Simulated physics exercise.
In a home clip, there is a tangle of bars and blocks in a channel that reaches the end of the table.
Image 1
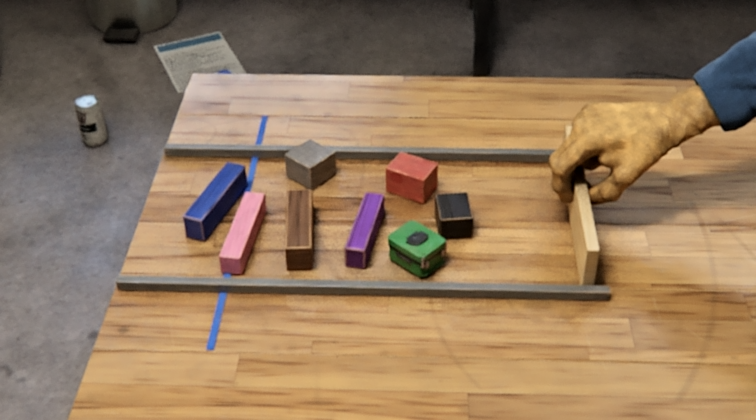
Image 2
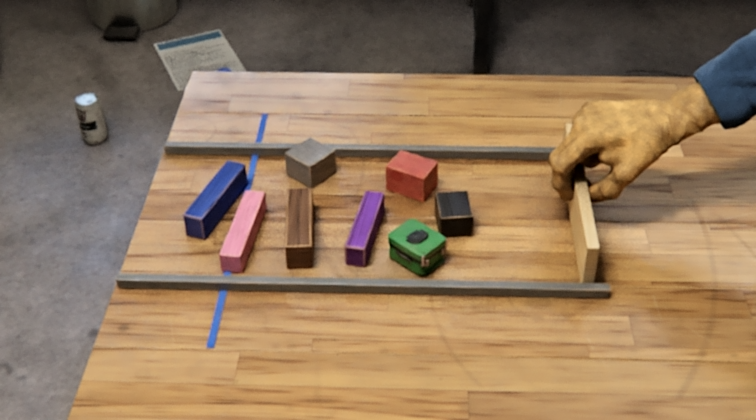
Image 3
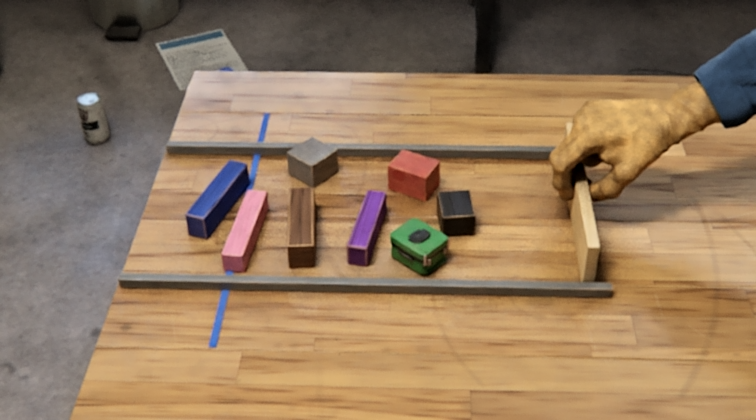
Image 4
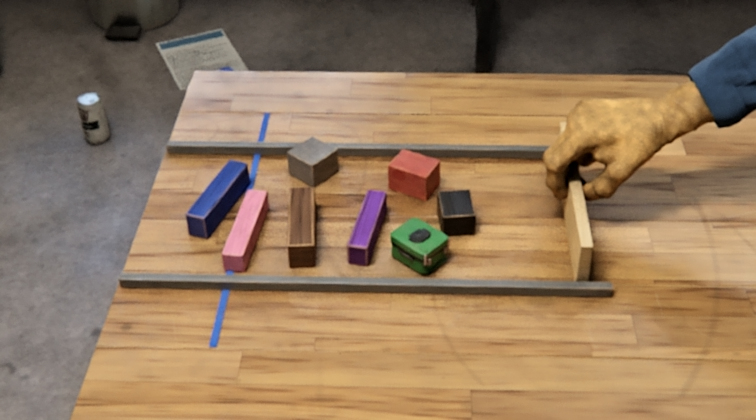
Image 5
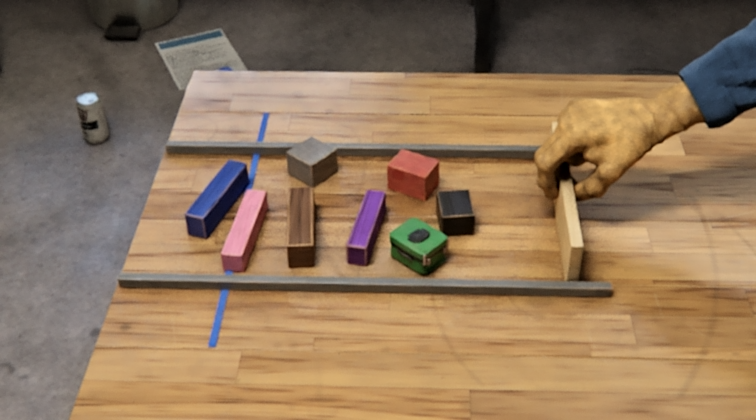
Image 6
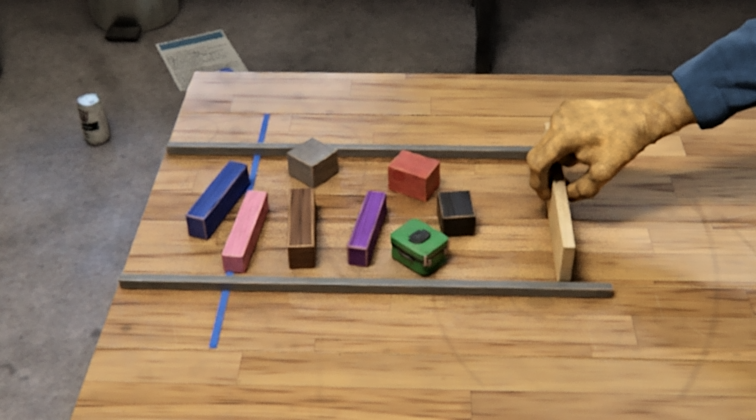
Gloved hand sliding an upright wooden board slightly left between two rails, while the coloured bars and blocks beside it stay still.
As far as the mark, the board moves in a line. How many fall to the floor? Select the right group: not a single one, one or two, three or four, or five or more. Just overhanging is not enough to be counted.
The right group is one or two.
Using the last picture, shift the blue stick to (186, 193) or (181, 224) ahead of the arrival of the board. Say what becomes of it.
Goes off the edge; goes off the edge.
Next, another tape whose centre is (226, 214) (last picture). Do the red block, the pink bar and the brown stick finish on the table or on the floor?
The red block survives; the pink bar comes down; the brown stick stays on.
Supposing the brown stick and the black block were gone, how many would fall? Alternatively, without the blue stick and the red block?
Fallen: 0 in the first try, 0 in the other.
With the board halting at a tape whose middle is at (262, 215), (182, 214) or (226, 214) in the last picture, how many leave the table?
Tallies in the order given: 0, 4, 2.
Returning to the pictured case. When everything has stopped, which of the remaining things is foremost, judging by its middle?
Looking at the middles, it's the pink bar.
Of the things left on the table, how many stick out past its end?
1 overhanging.
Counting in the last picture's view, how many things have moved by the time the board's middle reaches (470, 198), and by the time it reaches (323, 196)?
First 1, then 8.
A little later, none off yet; blue stick at rest near (219, 199); pink bar at rest near (246, 231); brown stick at rest near (302, 227).
Next, none off yet; blue stick at rest near (219, 199); pink bar shifted a little near (228, 229); brown stick shifted a little near (253, 224).
When it is over, the number that fall off is one or two; down, blue stick.
